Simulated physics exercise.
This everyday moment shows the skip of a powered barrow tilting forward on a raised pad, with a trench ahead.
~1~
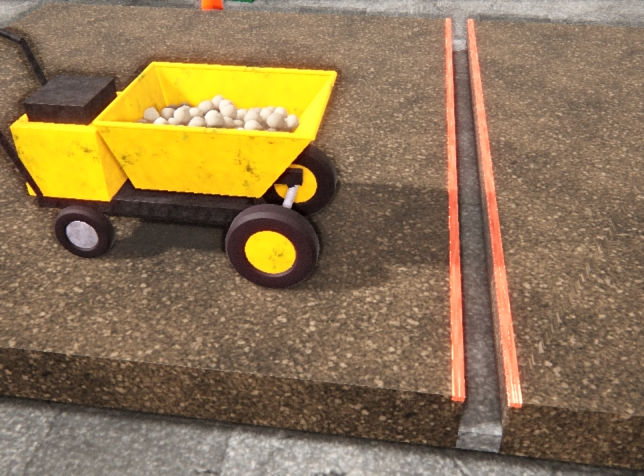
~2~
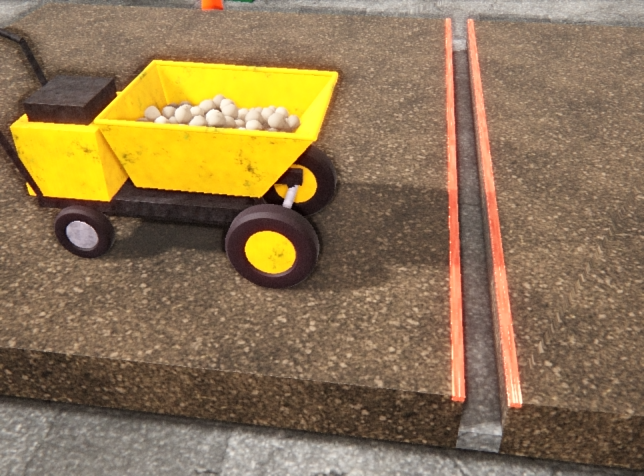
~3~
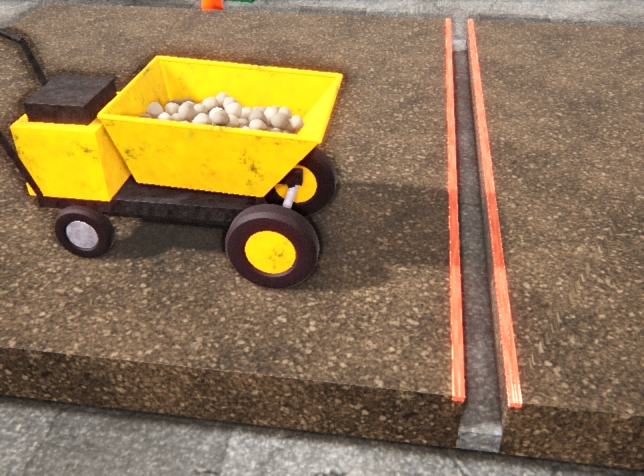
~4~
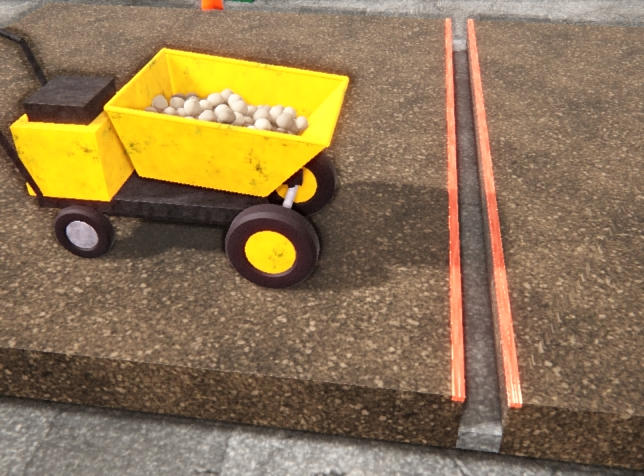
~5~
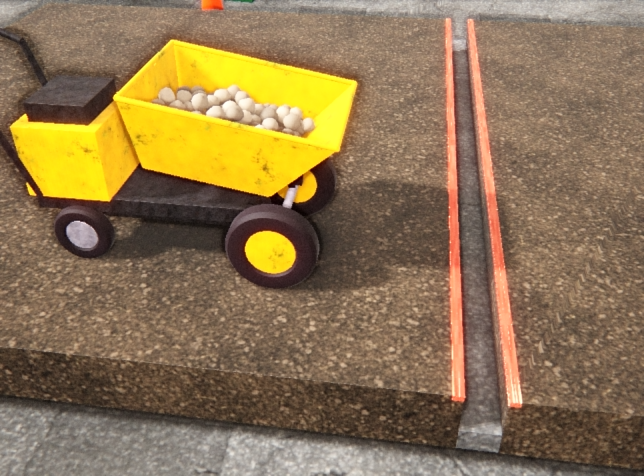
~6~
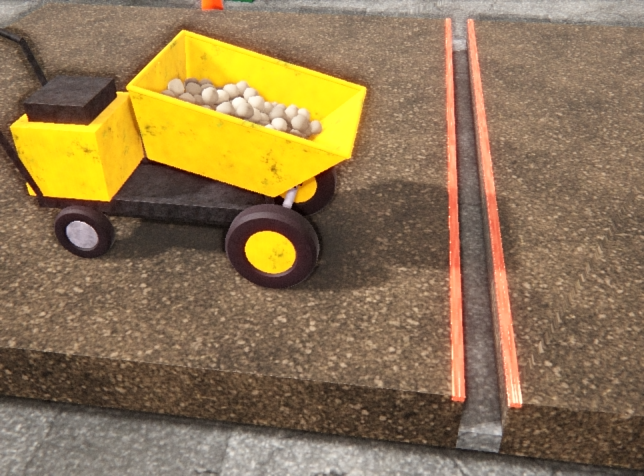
Yellow skip of a small wheeled barrow slowly tilting forward to the right, carrying pale rounded pebbles beside an orange-edged trench.
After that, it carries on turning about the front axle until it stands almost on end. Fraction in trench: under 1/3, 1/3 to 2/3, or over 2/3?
1/3 to 2/3.
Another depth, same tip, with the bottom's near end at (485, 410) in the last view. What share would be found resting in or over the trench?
Estimate: Approx. 30 %.
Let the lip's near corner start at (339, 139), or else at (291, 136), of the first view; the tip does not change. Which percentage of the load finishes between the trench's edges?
That works out to 60 per cent for the first position and 50 per cent for the second.
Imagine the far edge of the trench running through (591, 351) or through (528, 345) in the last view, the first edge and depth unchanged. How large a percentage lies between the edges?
About 70 and 60 per cent.
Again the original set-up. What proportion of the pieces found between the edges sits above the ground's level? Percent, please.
20 %.
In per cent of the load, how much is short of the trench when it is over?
40 percent.
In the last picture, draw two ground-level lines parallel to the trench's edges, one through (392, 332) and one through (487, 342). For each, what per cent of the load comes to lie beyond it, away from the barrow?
Estimate: 100 %, then 30 %.
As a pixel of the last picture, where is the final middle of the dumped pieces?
Resting centre, last picture - approx. (469, 257).
Soon, skip tipped steeply; all in the skip.
A while on, skip tipped steeply; nearly all in the skip; a small part short of the trench; a stray few falling.
Towards the end, skip tipped right over; about a quarter in the skip; about a third short of the trench; about a third in or heaped over the trench; a small part beyond it.
Finally, skip tipped right over; about a third short of the trench; about half in or heaped over the trench; a small part beyond it.
